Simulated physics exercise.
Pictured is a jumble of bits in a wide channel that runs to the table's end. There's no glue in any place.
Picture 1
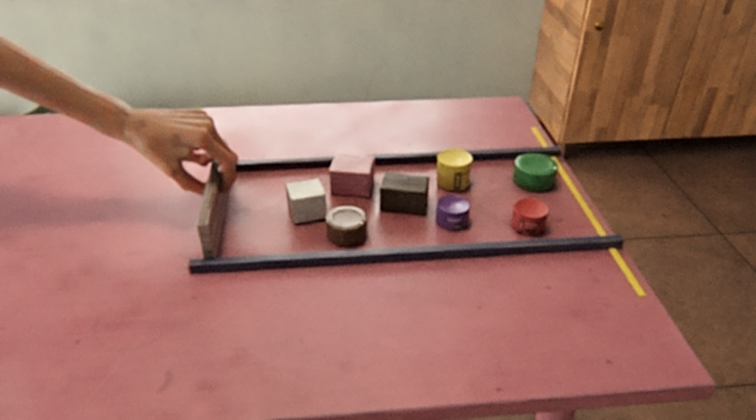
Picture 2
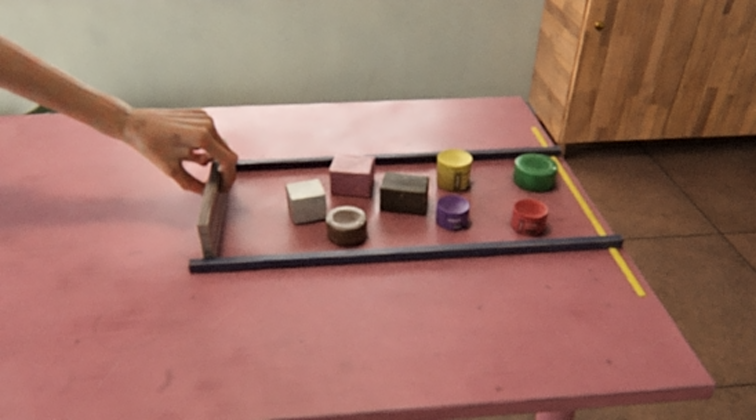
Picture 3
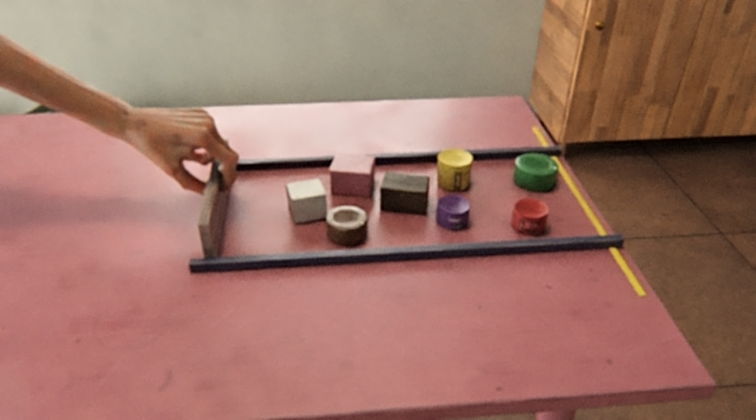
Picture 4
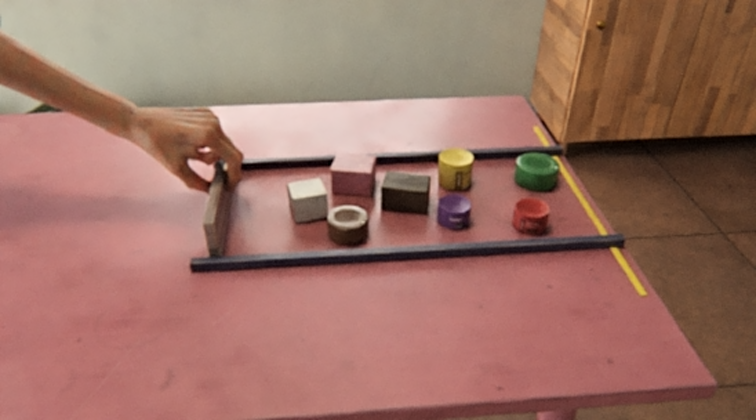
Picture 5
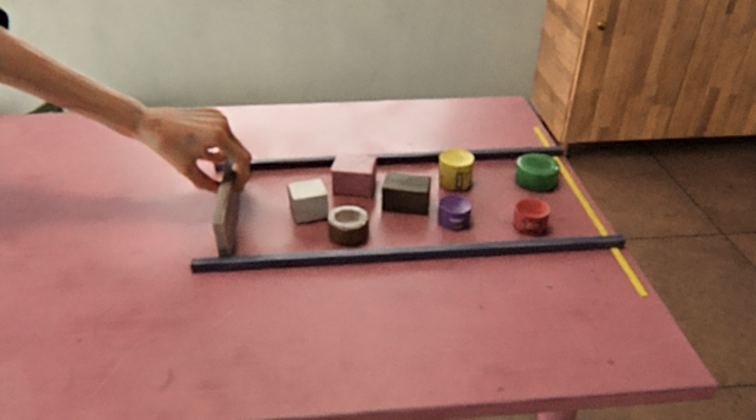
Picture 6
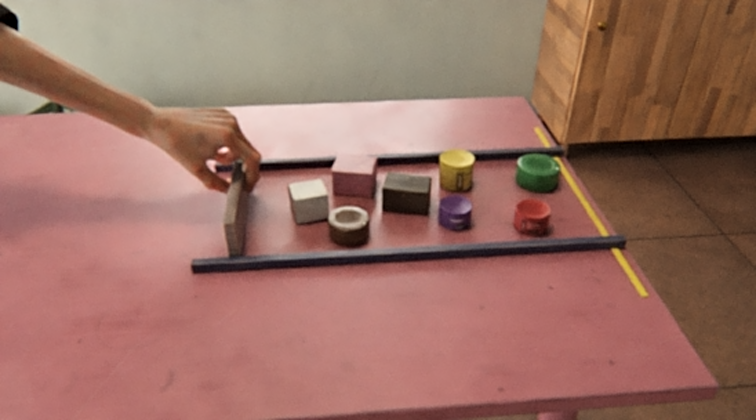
On a pink table, a hand held a small board upright between two dark rails, then slid it slightly right toward some blocks and colourful little tubs, which stayed where they were.
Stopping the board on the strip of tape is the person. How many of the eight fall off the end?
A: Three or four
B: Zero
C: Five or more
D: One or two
Answer: C.
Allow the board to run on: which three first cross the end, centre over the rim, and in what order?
Earliest first: The green lid, then the yellow tub, then the black block.
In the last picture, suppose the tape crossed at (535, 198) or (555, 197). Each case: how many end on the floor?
1 and 5.
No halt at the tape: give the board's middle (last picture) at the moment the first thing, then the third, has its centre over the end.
At (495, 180) for the first, at (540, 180) for the third.
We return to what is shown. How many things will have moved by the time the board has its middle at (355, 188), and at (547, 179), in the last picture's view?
Tally at point one: 4; at point two: 8.
Soon after, none off yet; green lid at rest near (538, 173); red tub at rest near (532, 217); yellow tub at rest near (456, 170).
Then, none off yet; green lid moved a little near (558, 172); red tub moved a little near (552, 221); yellow tub moved well along near (520, 165).
By the end, the number that fall off is five or more; fallen, white block, brown lid, pink block, black block, purple tub, yellow tub, red tub and green lid.
